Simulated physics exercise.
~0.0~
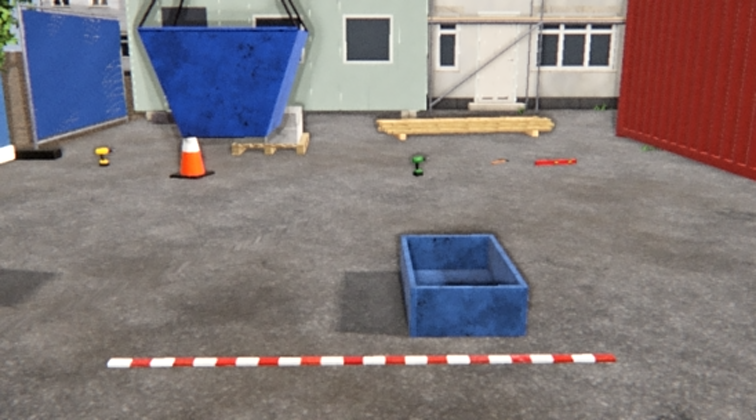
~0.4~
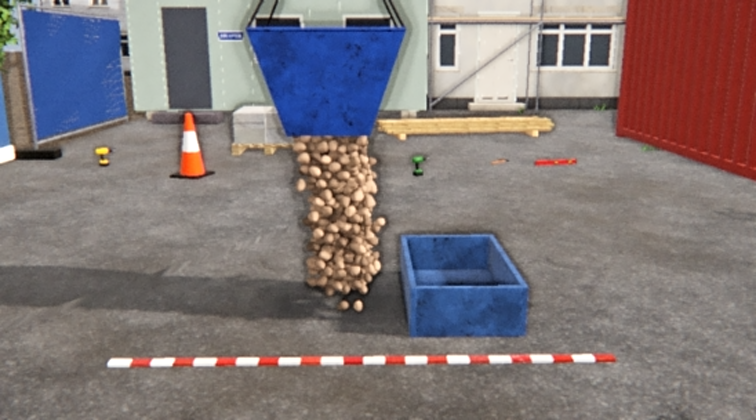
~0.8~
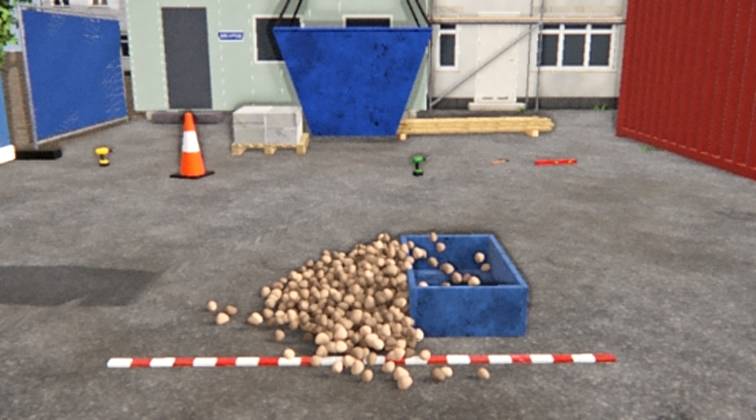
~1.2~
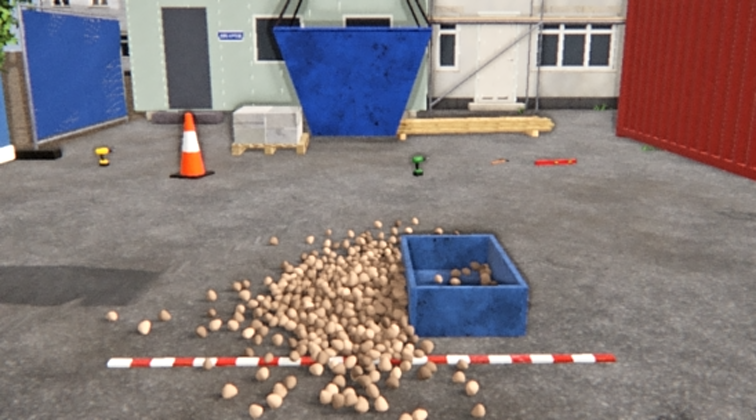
To begin with, a blue crane skip hangs over a paved yard, up and to the left of an open blue bin, with a red and white striped pole lying in front. The skip travels right, and smooth tan stones pour from its underside in a thick column, landing just left of the bin. The skip moves a little farther and hangs still, empty, as the stones heap against the bin's left side and a few drop inside. The heap slumps and spreads, some stones rolling over the pole. Most finish left of the bin, with only a few in it.
